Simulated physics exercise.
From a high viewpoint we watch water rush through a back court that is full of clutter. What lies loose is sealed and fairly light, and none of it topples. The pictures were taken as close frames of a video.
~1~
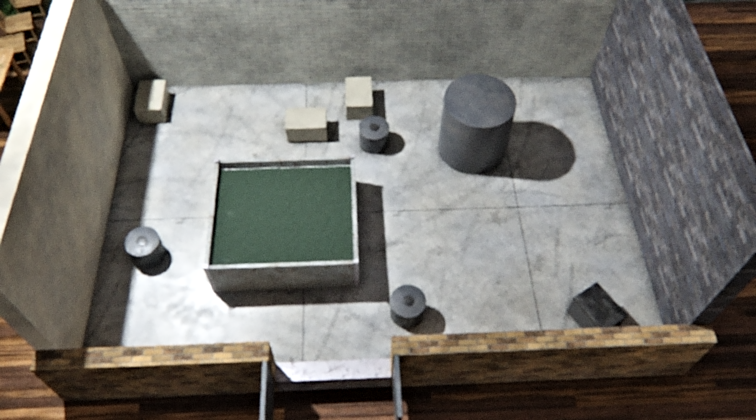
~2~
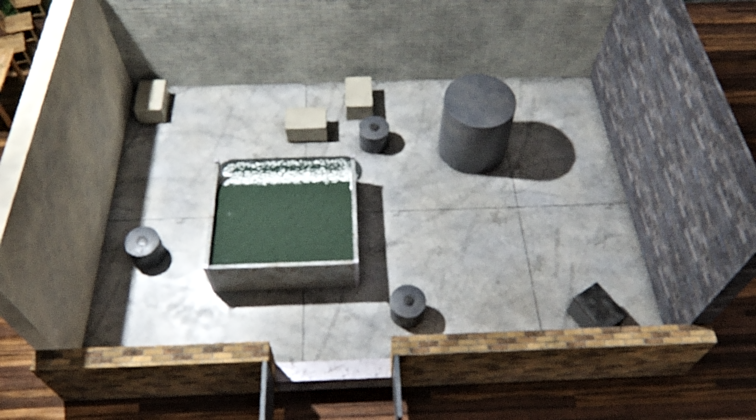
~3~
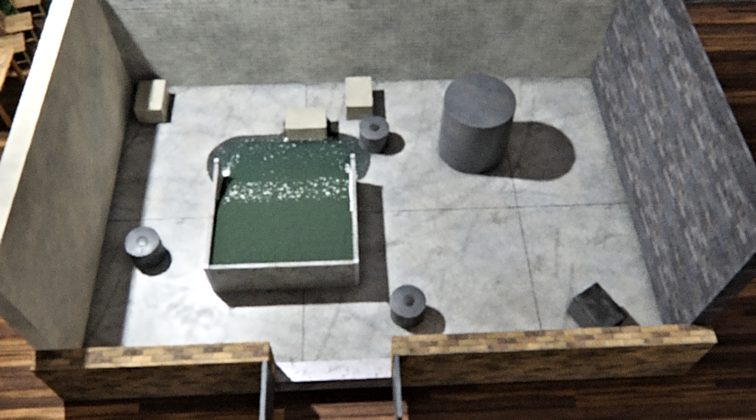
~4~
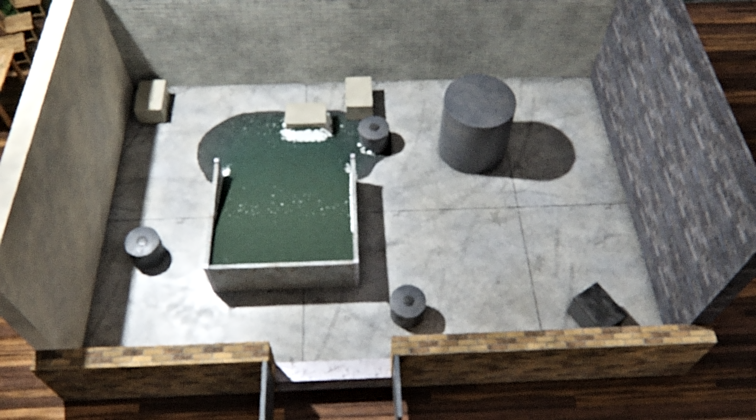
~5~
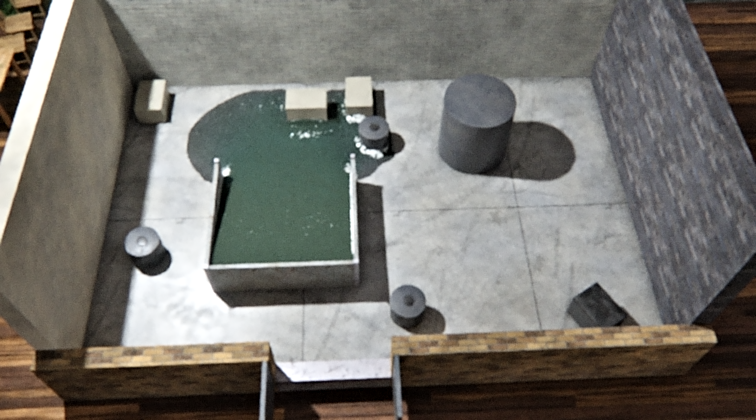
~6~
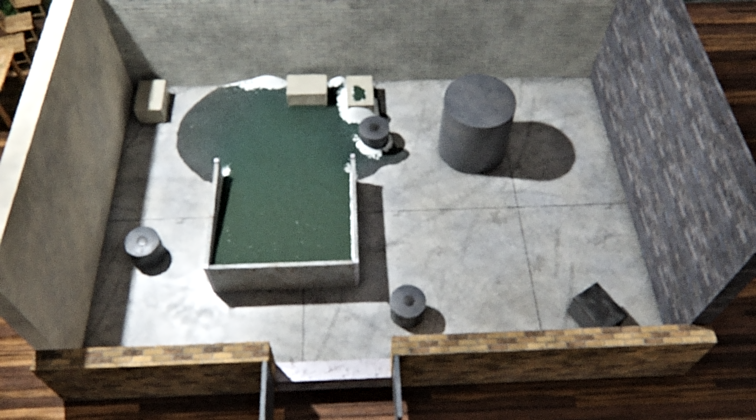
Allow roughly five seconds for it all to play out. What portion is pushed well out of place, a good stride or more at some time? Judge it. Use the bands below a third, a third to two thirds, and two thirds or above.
It falls two thirds or above.
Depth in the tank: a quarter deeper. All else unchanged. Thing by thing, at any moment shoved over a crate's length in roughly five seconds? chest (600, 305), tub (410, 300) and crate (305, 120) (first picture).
In the order you named them: Stayed within the threshold, stayed within the threshold, went past the threshold.
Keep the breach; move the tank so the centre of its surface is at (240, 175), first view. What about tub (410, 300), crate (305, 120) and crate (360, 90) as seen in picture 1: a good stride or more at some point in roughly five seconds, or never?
Short of it, covered the distance, covered the distance.
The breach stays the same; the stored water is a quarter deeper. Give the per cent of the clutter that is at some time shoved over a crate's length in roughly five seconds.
Close to 70 in a hundred, give or take.
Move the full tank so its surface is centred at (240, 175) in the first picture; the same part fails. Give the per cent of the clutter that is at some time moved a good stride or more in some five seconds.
About 70 per cent.
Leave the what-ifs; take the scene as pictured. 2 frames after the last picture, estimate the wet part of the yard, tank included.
Estimate: Close to 30 in a hundred.
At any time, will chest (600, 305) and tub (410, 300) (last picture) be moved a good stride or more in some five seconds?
Not beyond that, then not beyond that.
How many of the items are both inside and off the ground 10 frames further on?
By my count, 2.
A moment on, 1 of 7 are well off their spots; 1 afloat.
Next, 3 of 7 are well off their spots; 2 afloat.
Later, 4 of 7 are well off their spots; 1 afloat.
In the end, 5 of 7 are well off their spots, and 5 have been at some point; 3 afloat.
